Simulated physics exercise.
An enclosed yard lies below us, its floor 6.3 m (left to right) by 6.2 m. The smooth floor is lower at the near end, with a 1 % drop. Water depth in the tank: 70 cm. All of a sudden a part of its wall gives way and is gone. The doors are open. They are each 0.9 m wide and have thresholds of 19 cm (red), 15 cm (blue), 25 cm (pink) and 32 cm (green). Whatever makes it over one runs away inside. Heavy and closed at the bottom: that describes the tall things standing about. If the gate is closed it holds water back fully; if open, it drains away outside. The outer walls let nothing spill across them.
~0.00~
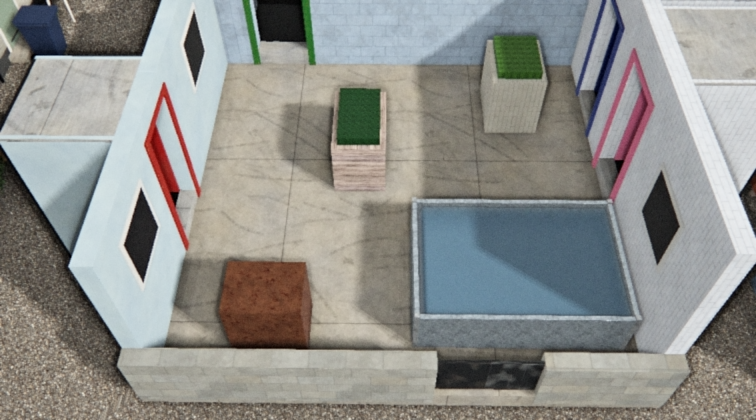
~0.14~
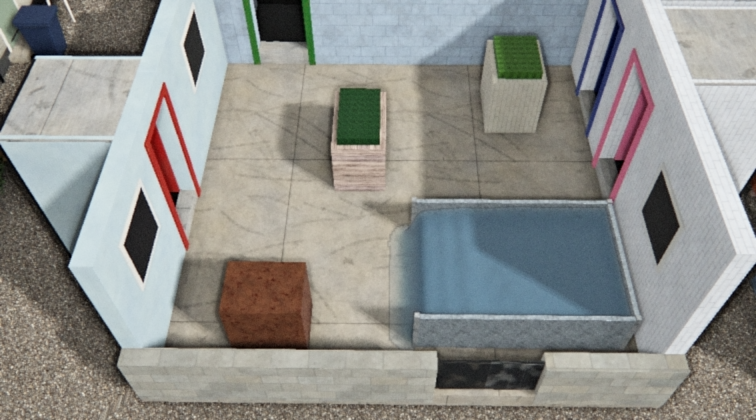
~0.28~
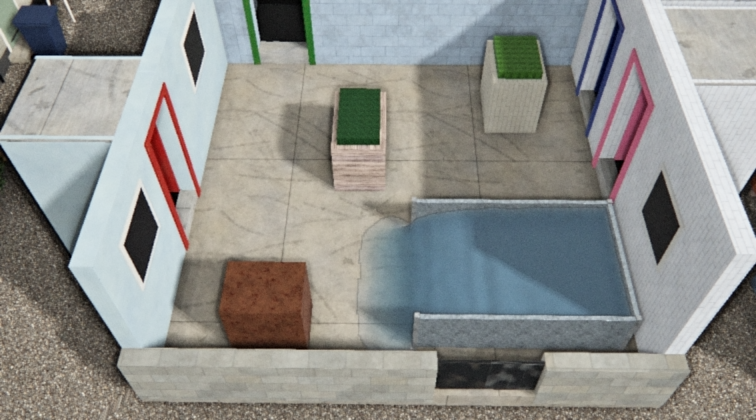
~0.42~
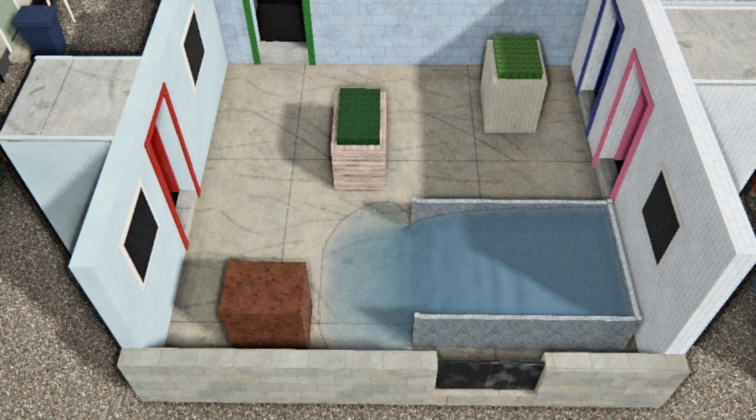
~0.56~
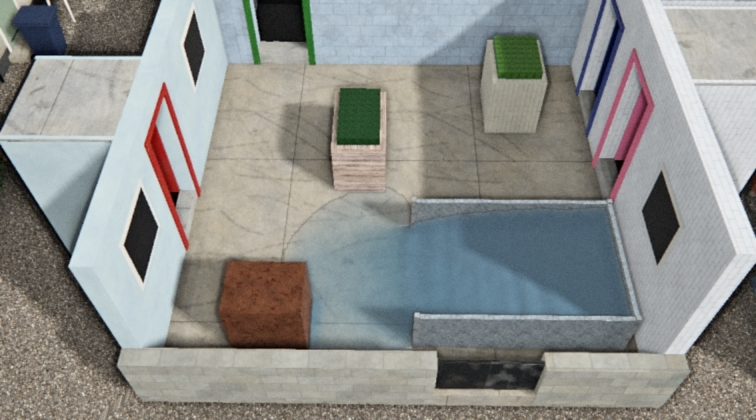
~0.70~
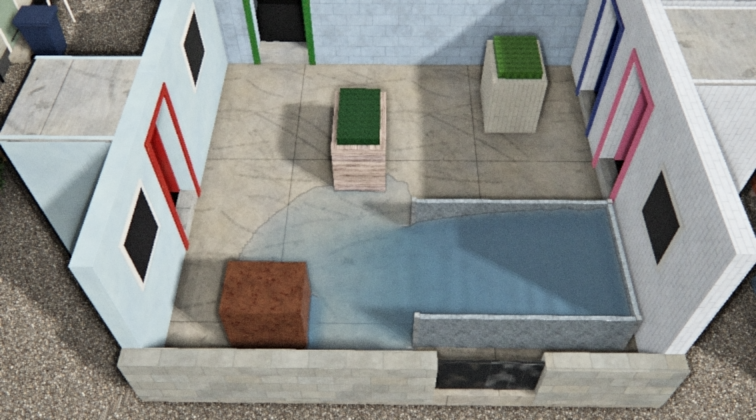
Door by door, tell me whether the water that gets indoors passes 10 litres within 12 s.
My prediction: Red door: Beyond the set amount. Blue door: Short of the set amount. Pink door: Short of the set amount. Green door: Short of the set amount.
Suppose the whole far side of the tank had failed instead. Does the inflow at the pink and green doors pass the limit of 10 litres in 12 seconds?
With respect to that limit, pink ends up inside it, green ends up inside it.
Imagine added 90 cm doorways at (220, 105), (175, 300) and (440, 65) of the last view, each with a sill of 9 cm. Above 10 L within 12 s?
Result in order - more than that, more than that, not enough.
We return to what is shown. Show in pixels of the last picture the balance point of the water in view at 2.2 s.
I'd put it close to (372, 280).
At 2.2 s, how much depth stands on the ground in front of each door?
In cm: Red 34, blue 0, pink 0, green 0.
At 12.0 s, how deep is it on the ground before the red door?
7.5 cm or so.
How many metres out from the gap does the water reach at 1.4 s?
Some 3.8 m out.
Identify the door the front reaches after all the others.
Blue.
After 1.4 s water covers 35 % of the floor and is deepest (42 cm) near (328, 315); red door 25 cm at the sill, 0 L in, blue door not reached, pink door not reached, green door not reached.
After 2.2 s water covers 40 % of the floor and is deepest (42 cm) near (187, 374); red door 34 cm at the sill, 29 L in, blue door not reached, pink door not reached, green door not reached.
After 3.5 s water covers 55 % of the floor and is deepest (37 cm) near (160, 374); red door 31 cm at the sill, 109 L in, blue door not reached, pink door not reached, green door 21 cm at the sill, 0 L in.
After 7.0 s water covers 95 % of the floor and is deepest (24 cm) near (550, 66); red door 8 cm at the sill, 143 L in, blue door 9 cm at the sill, 0 L in, pink door 3 cm at the sill, 0 L in, green door 17 cm at the sill, 0 L in.
After 12.0 s water covers 100 % of the floor and is deepest (16 cm) near (236, 325); red door 8 cm at the sill, 143 L in, blue door 12 cm at the sill, 0 L in, pink door 11 cm at the sill, 0 L in, green door 3 cm at the sill, 0 L in.
